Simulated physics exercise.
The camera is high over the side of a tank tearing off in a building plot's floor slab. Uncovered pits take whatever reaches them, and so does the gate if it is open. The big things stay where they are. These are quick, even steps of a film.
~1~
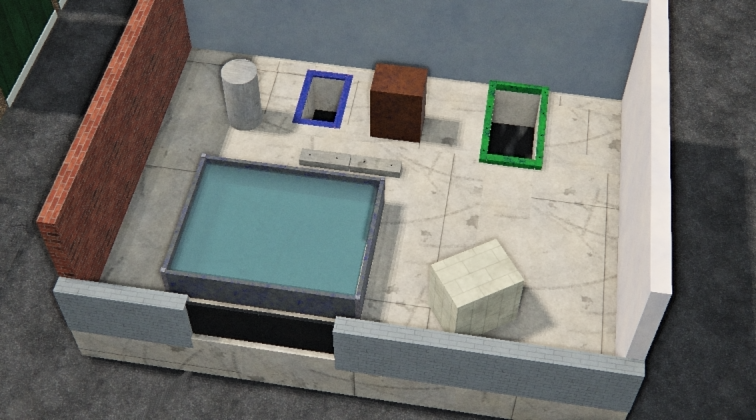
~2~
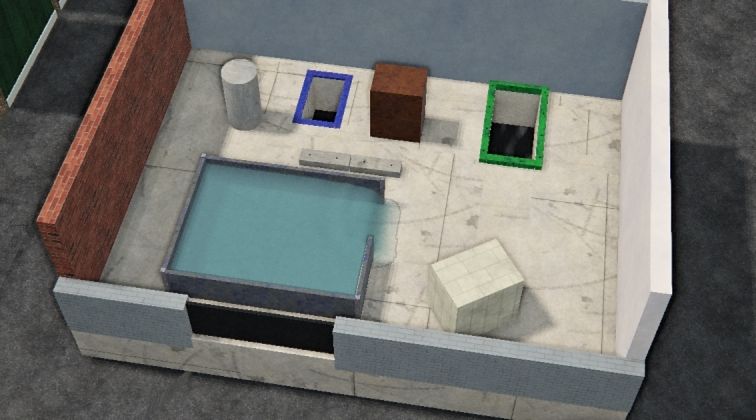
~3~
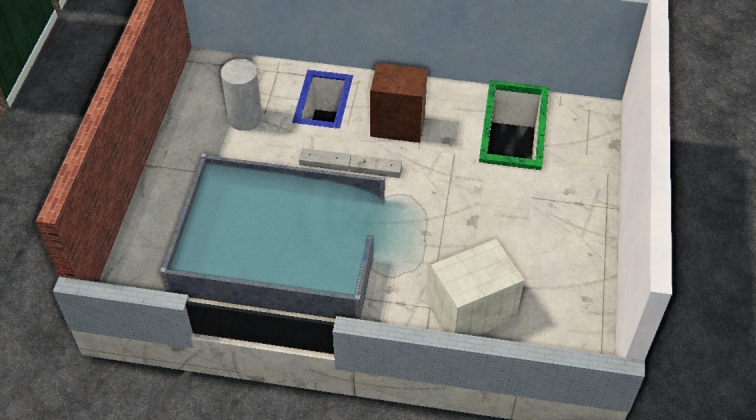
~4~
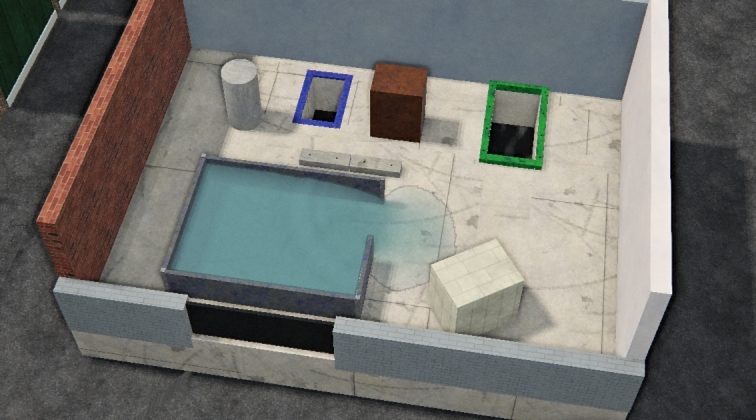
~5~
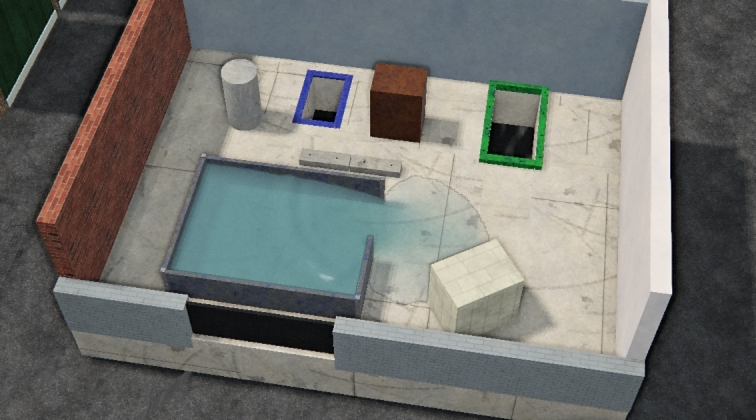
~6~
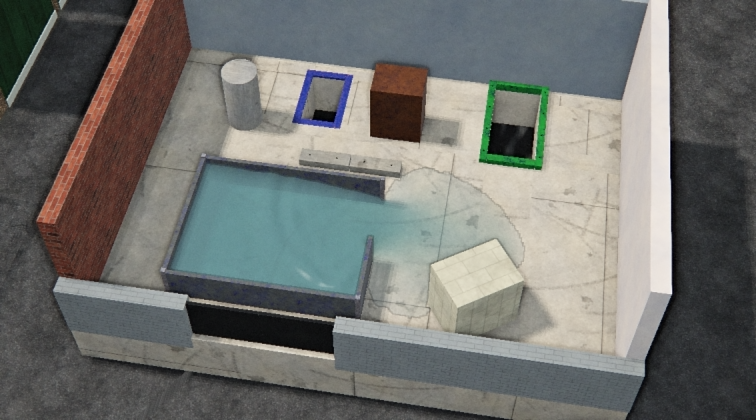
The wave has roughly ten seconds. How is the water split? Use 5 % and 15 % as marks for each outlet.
In the end: The gate takes less than 5 %; the green pit takes from 5 to 15 %; the blue pit takes less than 5 %.
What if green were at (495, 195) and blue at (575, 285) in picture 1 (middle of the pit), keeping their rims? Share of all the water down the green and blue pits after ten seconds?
Parts in a hundred: Green 15, blue 25.
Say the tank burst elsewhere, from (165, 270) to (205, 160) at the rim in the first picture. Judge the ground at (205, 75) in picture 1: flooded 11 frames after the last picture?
At that place: Awash.
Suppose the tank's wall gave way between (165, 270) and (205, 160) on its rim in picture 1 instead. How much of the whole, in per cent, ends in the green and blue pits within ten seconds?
Roughly, in per cent: Green 0, blue 20.
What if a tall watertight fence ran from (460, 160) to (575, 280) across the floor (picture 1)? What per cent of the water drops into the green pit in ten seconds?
Parts in a hundred: Green 0.
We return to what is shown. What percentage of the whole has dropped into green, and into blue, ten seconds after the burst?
In turn 8 and 2 per cent.
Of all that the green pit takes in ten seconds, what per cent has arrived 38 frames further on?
Close to 60 %.
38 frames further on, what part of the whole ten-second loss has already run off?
About 50 per cent.
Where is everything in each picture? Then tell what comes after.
The first picture shows the tank at (277, 227) is whole and still.
In the second picture, the front is at (381, 263), out from the gap at (375, 225).
In the third picture, the front is at (415, 261), out from the gap at (375, 226).
In the fourth picture, the front is at a hidden place, out from the gap at (375, 226).
In the fifth picture, water pours out at (375, 226) and has run to a hidden place.
In the sixth picture, water pours out at (375, 225) and has run to a hidden place.
A moment on, water covers 25 % of the floor; the gate 0 %, the green pit 0 %, the blue pit 0 %.
Next, water covers 35 % of the floor; the gate 0 %, the green pit 0 %, the blue pit 0 %.
Then, water covers 45 % of the floor; the gate 0 %, the green pit 1 %, the blue pit 0 %.
Later, water covers 60 % of the floor; the gate 0 %, the green pit 5 %, the blue pit 1 %.
In the end, water covers 65 % of the floor; the gate 0 %, the green pit 8 %, the blue pit 2 %.
